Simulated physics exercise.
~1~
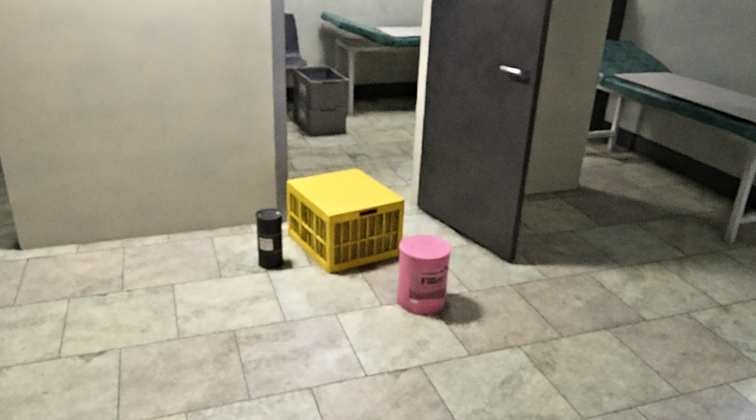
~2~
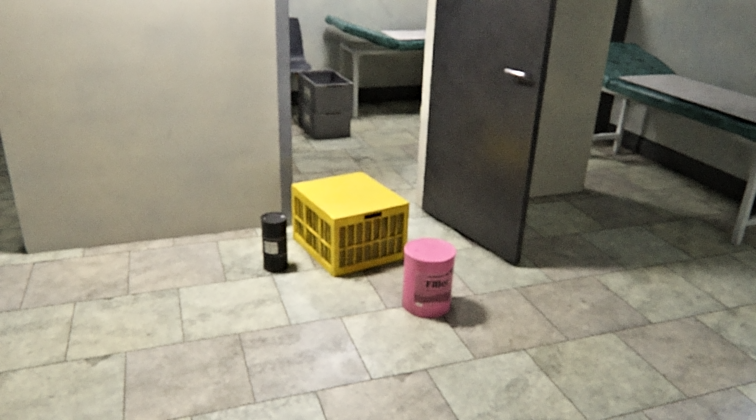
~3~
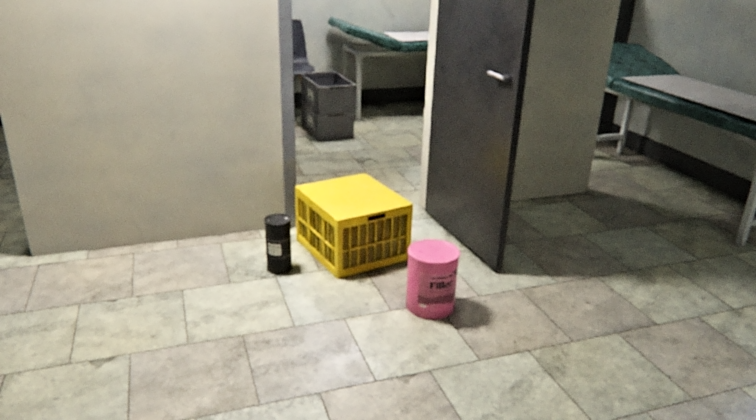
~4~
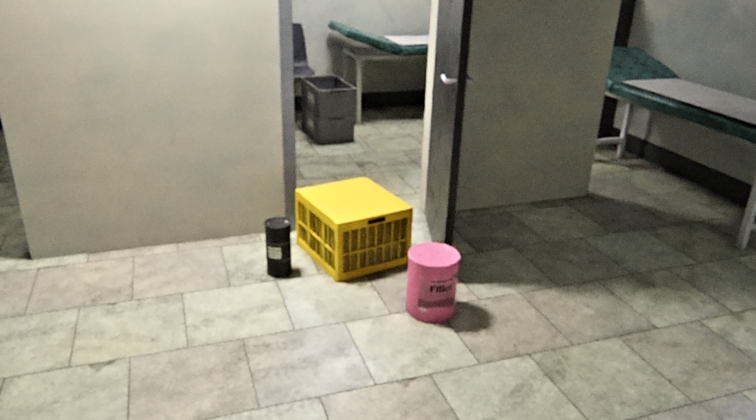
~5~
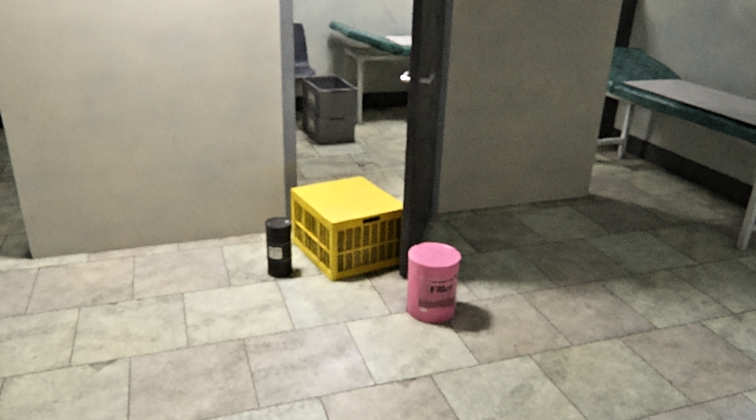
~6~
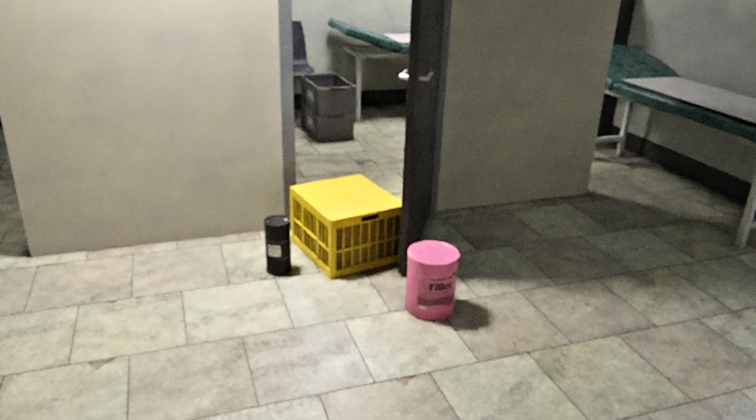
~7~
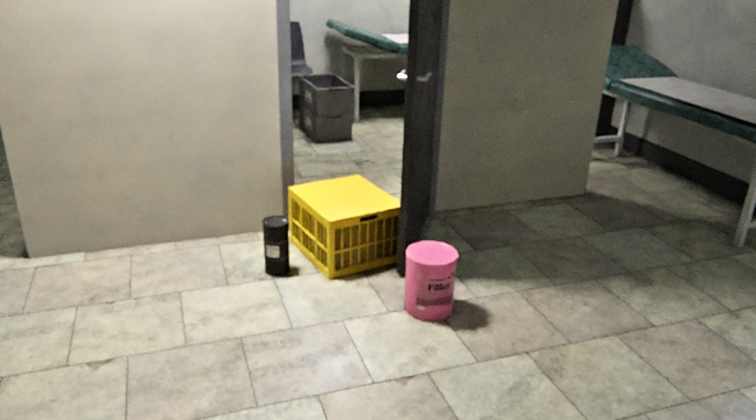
Dark room door swinging slowly toward closing, then stopping against a yellow crate, still ajar beside a black canister and pink pail.
